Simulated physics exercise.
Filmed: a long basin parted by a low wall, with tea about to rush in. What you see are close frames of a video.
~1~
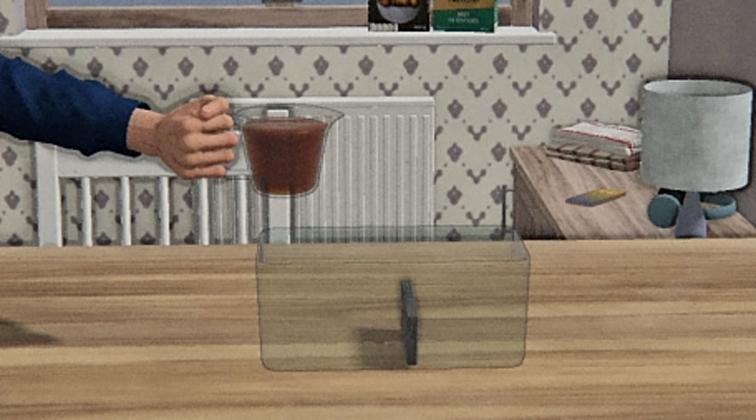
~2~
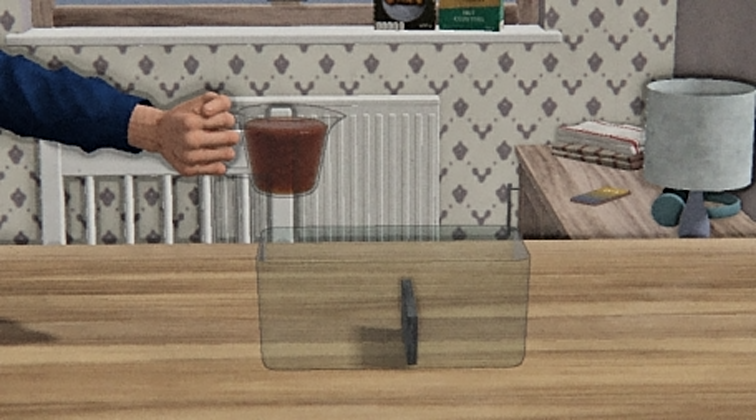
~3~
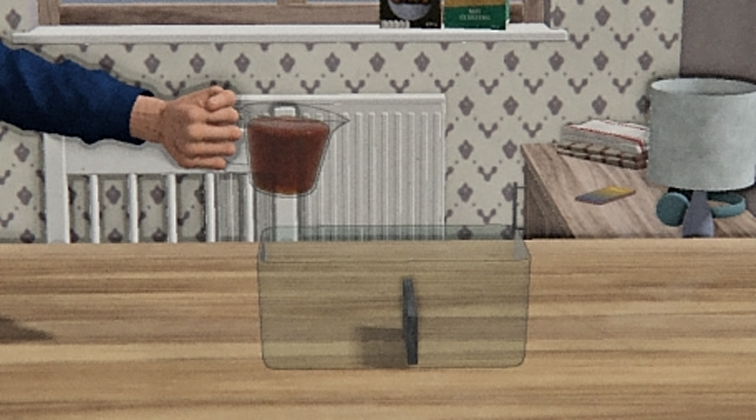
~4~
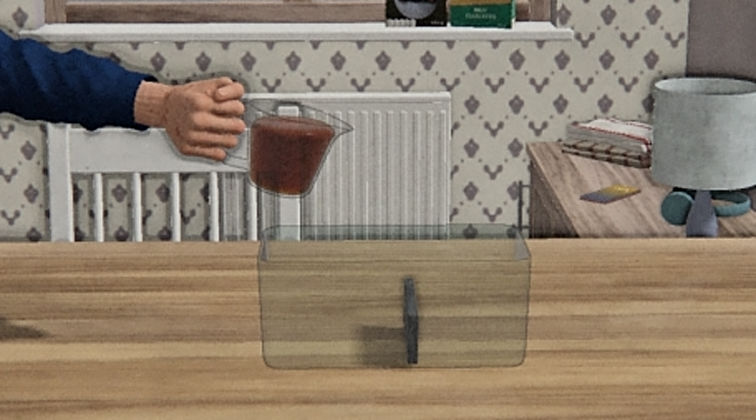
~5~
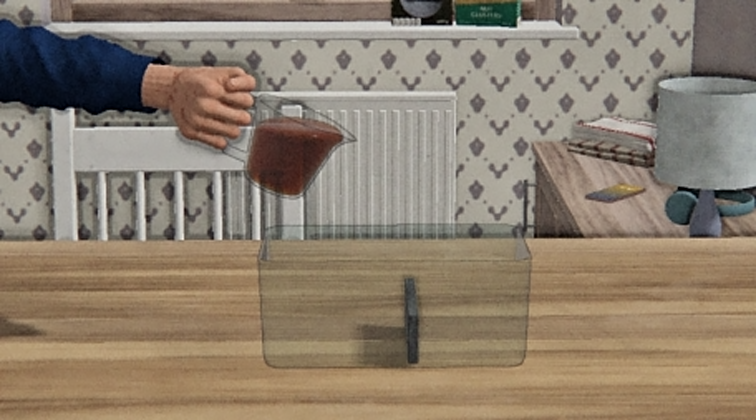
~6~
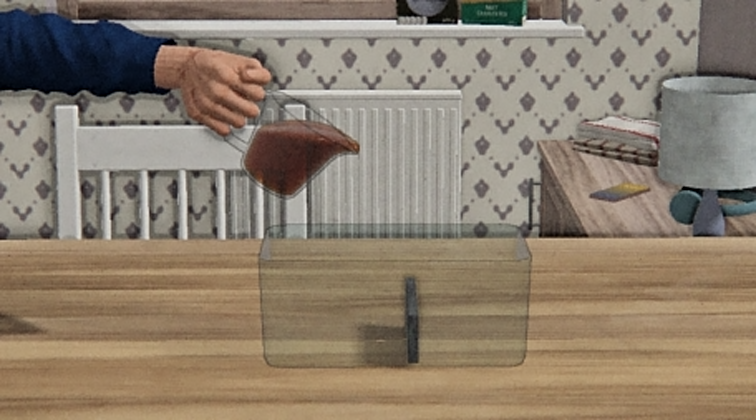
A hand in a blue sleeve held a clear jug of reddish-brown tea above a long glass basin with a low dark divider, then gradually tilted it rightward until the tea reached the spout.
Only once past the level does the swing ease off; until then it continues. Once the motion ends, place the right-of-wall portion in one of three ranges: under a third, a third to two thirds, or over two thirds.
Short answer, the right side fails to reach a third.
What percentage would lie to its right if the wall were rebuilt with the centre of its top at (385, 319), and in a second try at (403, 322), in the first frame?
Try 1: About 45 percent; try 2: About 20 percent.
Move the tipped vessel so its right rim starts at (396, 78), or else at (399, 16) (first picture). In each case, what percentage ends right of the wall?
Result, first then second: About 85 % and about 85 %.
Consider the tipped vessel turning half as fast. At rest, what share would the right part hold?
Something like 10 percent.
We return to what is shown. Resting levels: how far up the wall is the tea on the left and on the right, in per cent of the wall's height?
On the left roughly 30, on the right roughly 0.
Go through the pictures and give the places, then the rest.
In the first picture, tilt 0°; pouring edge (345, 114); surface from (242, 124) to (329, 124); the long basin's rim runs from (259, 247) to (522, 244); the wall's top is at (409, 299).
In the second picture, tilt 2°; pouring edge (347, 115); surface from (243, 123) to (329, 124).
In the third picture, tilt 6°; pouring edge (350, 120); surface from (247, 121) to (332, 126).
In the fourth picture, tilt 14°; pouring edge (354, 128); surface from (251, 122) to (337, 127).
In the fifth picture, tilt 23°; pouring edge (358, 139); surface from (255, 125) to (344, 131).
In the sixth picture, tilt 35°; pouring edge (359, 153); surface from (255, 130) to (353, 143); 3 per cent is over the edge.
A moment on, the tilt is 100° and 32 per cent is still to pour, 42 is left of the wall and 2 right of it.
Next, the tilt is 110° and 2 per cent is still to pour, 91 is left of the wall and 2 right of it.
Then the tilt is 110° and 0 per cent is still to pour, 92 is left of the wall and 5 right of it.
Later the tilt is 110° and 0 per cent is still to pour, 92 is left of the wall and 6 right of it.
At rest 92 per cent lies left of the wall, 6 right of it and 2 outside.
